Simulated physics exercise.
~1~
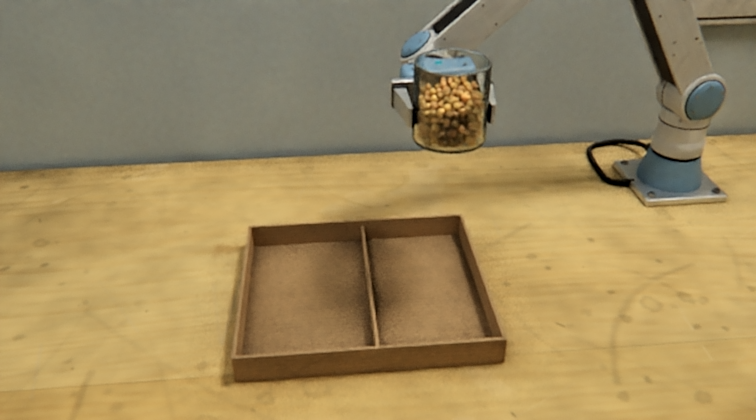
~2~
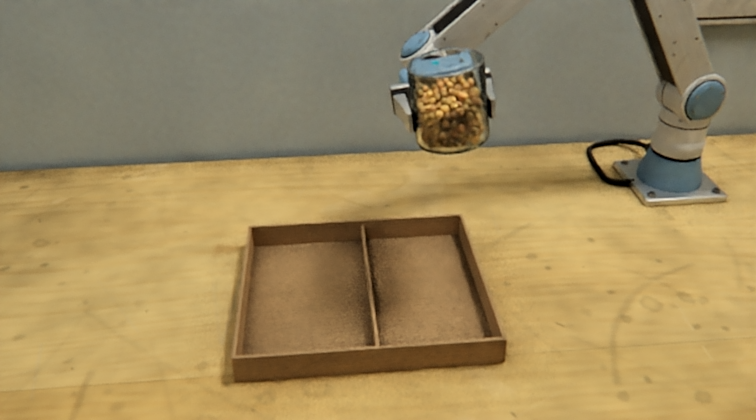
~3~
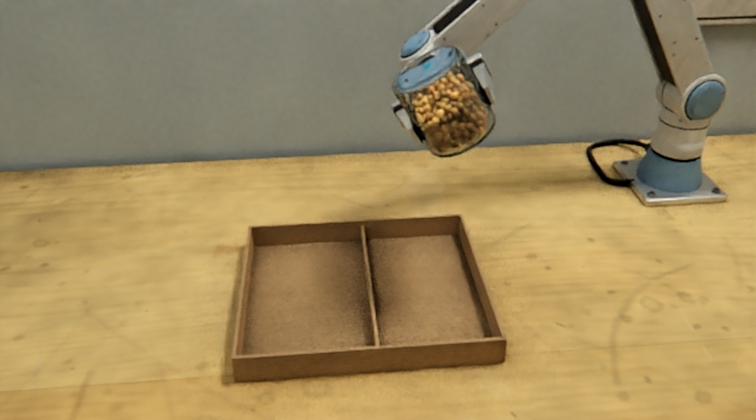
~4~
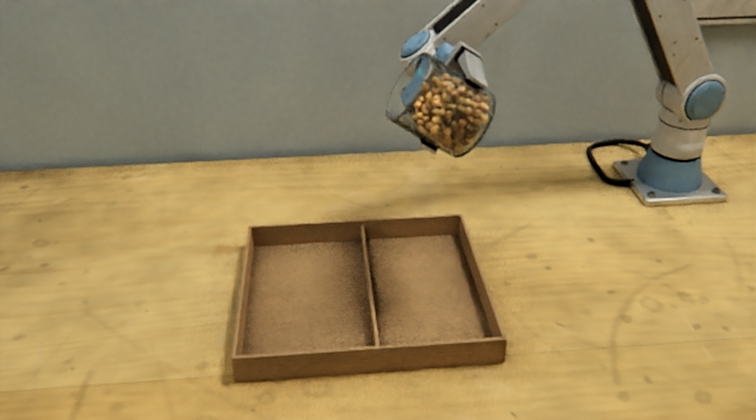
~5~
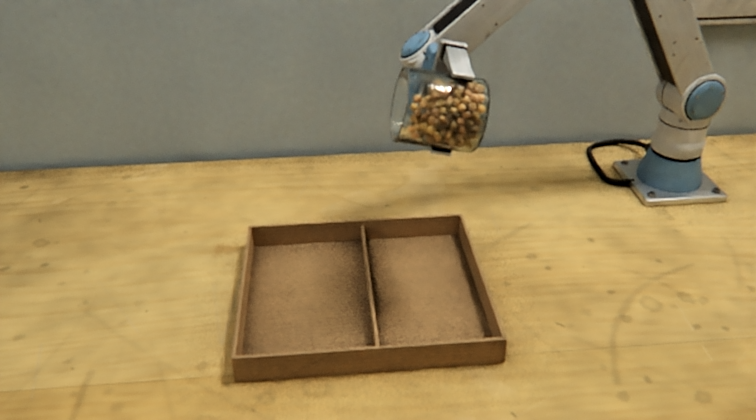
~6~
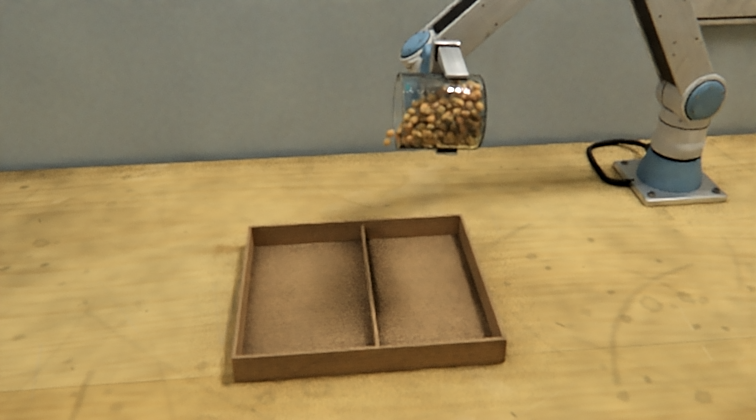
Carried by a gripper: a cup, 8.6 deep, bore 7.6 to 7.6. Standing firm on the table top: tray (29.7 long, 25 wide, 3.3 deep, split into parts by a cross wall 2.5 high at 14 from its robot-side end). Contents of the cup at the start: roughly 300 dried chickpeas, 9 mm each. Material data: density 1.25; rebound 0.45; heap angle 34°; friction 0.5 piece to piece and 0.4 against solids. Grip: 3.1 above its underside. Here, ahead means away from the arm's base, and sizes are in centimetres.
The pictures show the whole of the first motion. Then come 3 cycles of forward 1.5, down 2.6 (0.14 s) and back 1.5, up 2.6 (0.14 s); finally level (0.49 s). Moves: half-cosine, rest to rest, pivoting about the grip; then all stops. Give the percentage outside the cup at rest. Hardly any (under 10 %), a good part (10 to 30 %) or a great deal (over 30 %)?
A good part.
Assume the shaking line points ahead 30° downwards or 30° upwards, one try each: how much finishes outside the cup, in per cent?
You'd get about 40 per cent with the first setting and about 65 per cent with the second.
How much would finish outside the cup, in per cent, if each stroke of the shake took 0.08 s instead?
About 35 per cent in that case.
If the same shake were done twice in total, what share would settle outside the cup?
Then roughly 15 percent.
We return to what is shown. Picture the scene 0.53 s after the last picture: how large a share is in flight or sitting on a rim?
Around 2 percent of the load.
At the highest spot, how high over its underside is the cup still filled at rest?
Some 6.0 cm.
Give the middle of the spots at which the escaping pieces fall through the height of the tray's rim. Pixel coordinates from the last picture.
About at (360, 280).
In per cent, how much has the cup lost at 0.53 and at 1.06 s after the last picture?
Around 10 % and around 15 %.
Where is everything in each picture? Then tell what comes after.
In the first frame, cup middle at (451, 102), level; upper third of the load around (453, 101), from x 420 to 480, top at y 85; 304 in the cup.
In the second frame, cup middle at (449, 102), tilted 8° forward; upper third of the load around (454, 101), from x 420 to 480, top at y 85.
In the third frame, cup middle at (445, 103), tilted 30° forward; upper third of the load around (458, 99), from x 415 to 485, top at y 80.
In the fourth frame, cup middle at (441, 107), tilted 56° forward; upper third of the load around (458, 96), from x 420 to 485, top at y 75.
In the fifth frame, cup middle at (440, 110), tilted 78° forward; upper third of the load around (456, 97), from x 415 to 480, top at y 85.
In the sixth frame, cup middle at (439, 112), tilted 86° forward; upper third of the load around (459, 102), from x 385 to 480, top at y 85; 304 in the cup.
Then, 0.53 s after the last picture, tilted 86° forward, highest piece 27 above the table; 268 in the cup, 26 in the far-side part, 4 in the robot-side part, 6 in flight or on a rim.
Then, 1.06 s after the last picture, tilted 49° forward, highest piece 27 above the table; 251 in the cup, 34 in the far-side part, 15 in the robot-side part, 4 in flight or on a rim.
Then, 1.53 s after the last picture, level, highest piece 28 above the table; 251 in the cup, 38 in the far-side part, 15 in the robot-side part.
Then, 2.58 s after the last picture, level, highest piece 28 above the table; 251 in the cup, 38 in the far-side part, 15 in the robot-side part.
Final count, 251 in the cup, 38 in the far-side part, 15 in the robot-side part. That is 17 % outside the cup.
